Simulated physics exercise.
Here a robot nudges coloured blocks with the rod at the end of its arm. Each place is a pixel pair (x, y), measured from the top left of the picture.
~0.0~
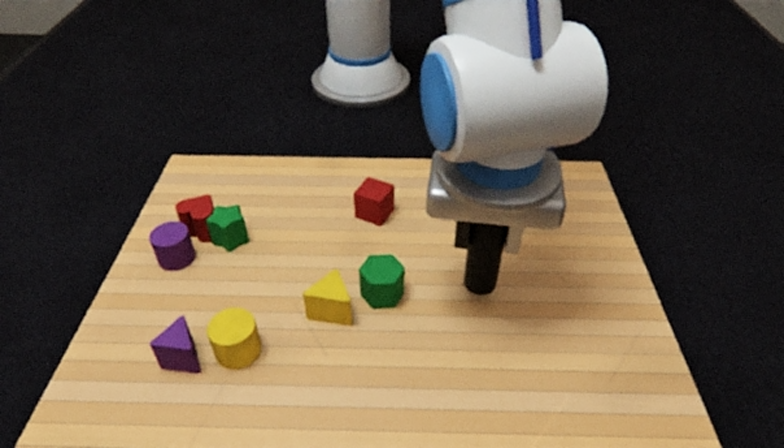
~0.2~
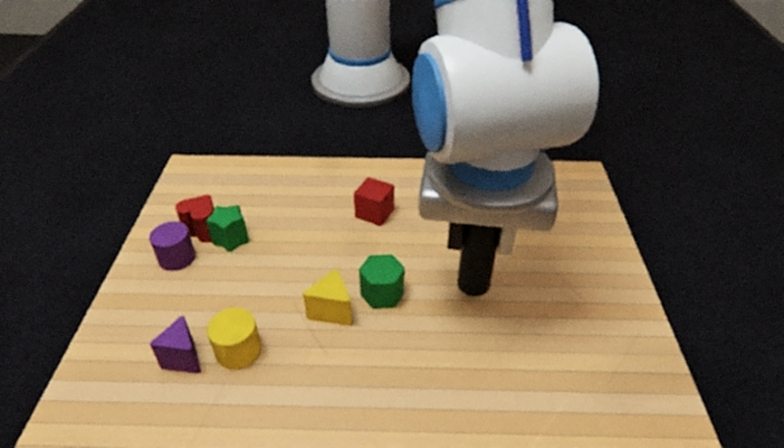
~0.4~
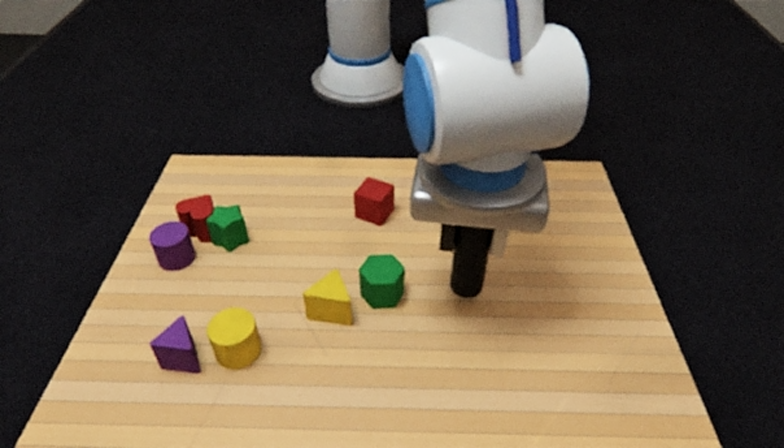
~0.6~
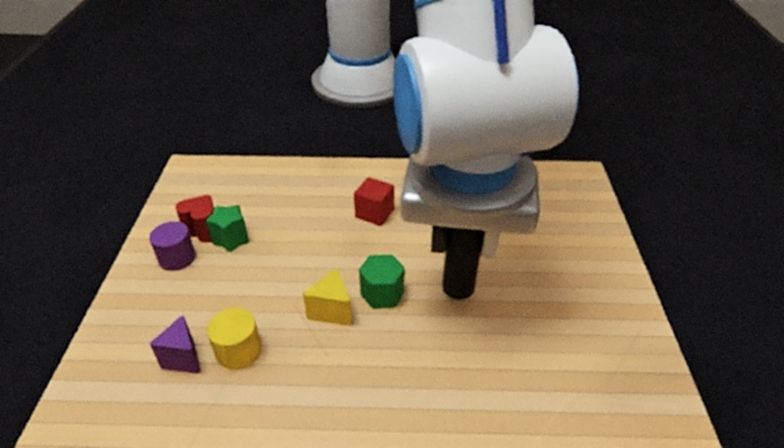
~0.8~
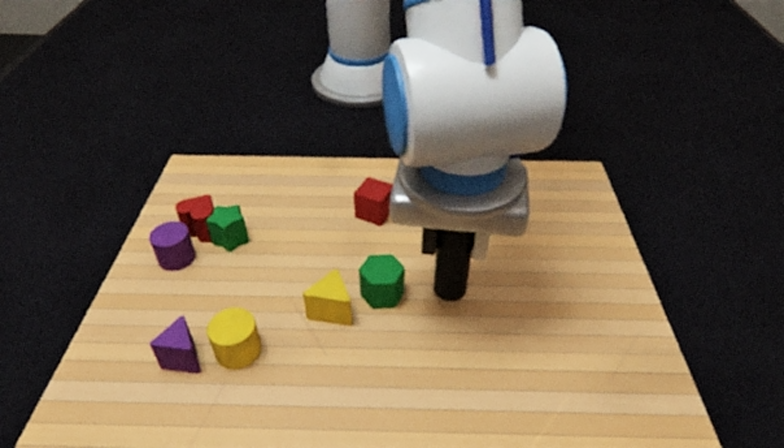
The video shows a white and blue robot arm with a black rod above a wooden board of red, green, yellow and purple blocks. The arm moves slowly left toward the green hexagonal block, while all the blocks stay still.
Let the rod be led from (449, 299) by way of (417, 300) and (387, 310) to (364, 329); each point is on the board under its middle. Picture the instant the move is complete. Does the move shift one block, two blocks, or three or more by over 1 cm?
Going by the path, one of them shifts by more than about 1 cm.
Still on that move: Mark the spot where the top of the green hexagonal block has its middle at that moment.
The middle of its upper face should be somewhere near (357, 267).
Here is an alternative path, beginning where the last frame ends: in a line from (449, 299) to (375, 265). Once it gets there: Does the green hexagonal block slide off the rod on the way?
My answer is yes.
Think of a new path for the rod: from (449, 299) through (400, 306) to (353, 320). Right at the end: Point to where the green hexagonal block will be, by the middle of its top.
Its top centre is at about (354, 264).
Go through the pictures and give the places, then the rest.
The first frame shows rod tip (480, 283); block tops, yellow triangular block (330, 287); green hexagonal block (382, 268).
The second frame shows rod (473, 284); blocks unchanged.
The third frame shows rod (466, 286); blocks unchanged.
The fourth frame shows rod (459, 287); blocks unchanged.
The fifth frame shows rod (450, 289); yellow triangular block (330, 287); green hexagonal block (382, 268).
What follows on the original path. Halfway along, rod (400, 294); green hexagonal block (364, 268).
At the end, rod (364, 319); yellow triangular block (325, 287); green hexagonal block (357, 267), turned 20° clockwise.
